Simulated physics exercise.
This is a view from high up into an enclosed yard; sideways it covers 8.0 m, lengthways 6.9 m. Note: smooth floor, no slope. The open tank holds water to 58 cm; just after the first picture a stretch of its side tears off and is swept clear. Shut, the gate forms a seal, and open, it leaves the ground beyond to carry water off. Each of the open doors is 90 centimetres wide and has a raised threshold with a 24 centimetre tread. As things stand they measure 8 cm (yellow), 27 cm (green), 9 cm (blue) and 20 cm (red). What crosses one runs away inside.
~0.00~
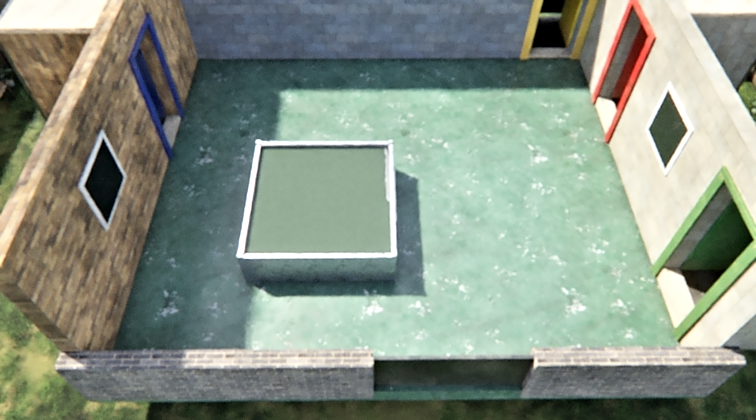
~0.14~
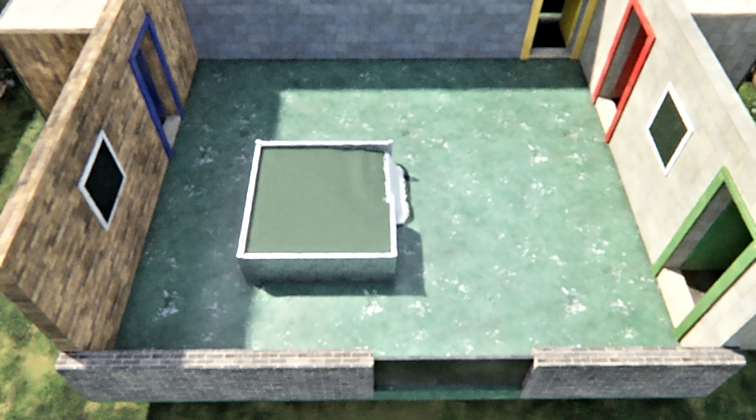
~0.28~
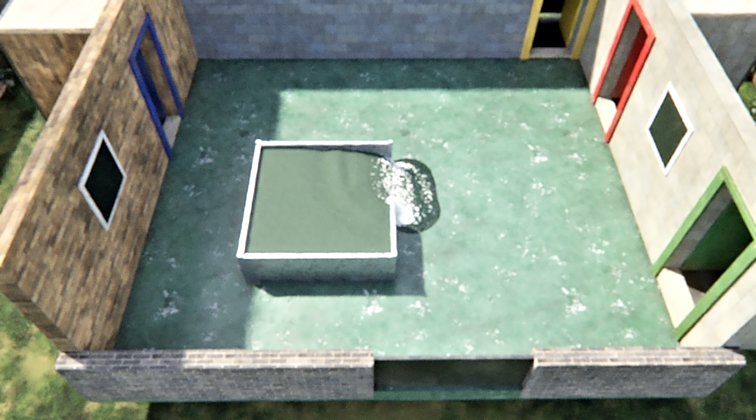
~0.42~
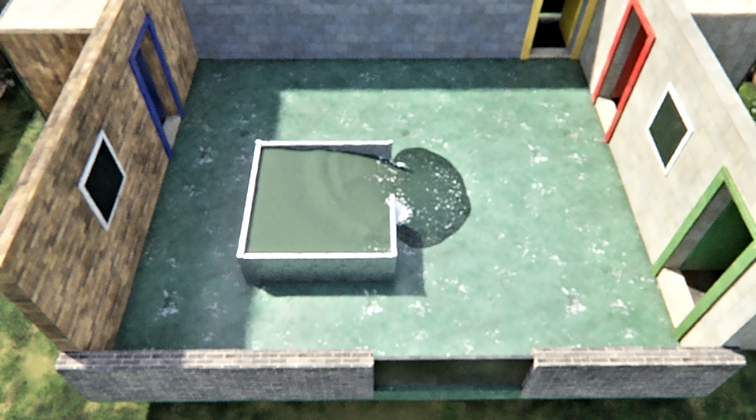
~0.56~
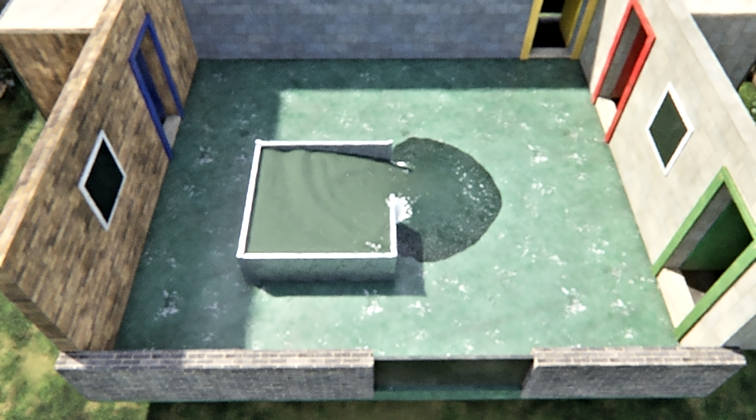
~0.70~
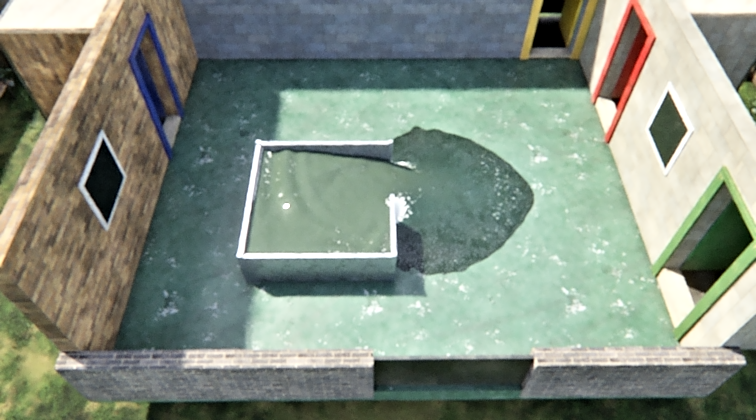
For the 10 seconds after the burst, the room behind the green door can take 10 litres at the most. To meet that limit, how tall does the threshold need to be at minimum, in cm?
At least 11 cm or so.
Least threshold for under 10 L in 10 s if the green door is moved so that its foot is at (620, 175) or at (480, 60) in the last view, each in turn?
About 19 and 7.0 cm.
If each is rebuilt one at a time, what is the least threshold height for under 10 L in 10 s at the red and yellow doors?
Roughly 15 cm for the red door and roughly 21 cm for the yellow door.
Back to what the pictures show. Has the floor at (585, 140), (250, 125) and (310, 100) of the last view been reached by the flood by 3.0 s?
In order: Soaked, untouched, untouched.
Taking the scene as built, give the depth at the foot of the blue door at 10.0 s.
2.5 cm.
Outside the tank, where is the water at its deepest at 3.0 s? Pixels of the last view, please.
Around (576, 59).
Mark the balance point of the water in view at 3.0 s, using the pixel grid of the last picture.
The water is centred near (437, 196).
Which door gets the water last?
I'd say the blue one.
After 1.4 s water covers 25 % of the floor, deepest (32 cm) near (402, 184); it has not reached the green door.
After 3.0 s water covers 40 % of the floor, deepest (32 cm) near (576, 59); 14 cm at the green door, 0 litres in over its 27 cm threshold.
After 10.0 s water covers 90 % of the floor, deepest (9 cm) near (120, 376); 8 cm at the green door, 0 litres in over its 27 cm threshold.
At the green door as built, the water arrived by 2.2 s and peaked near 14 cm at 3.0 s.
Run again over the same 10 s with other heights there, 20 litres in over 9.5 cm, 3 litres over 12.5 cm. The limit of 10 litres is kept from about 11 cm up.
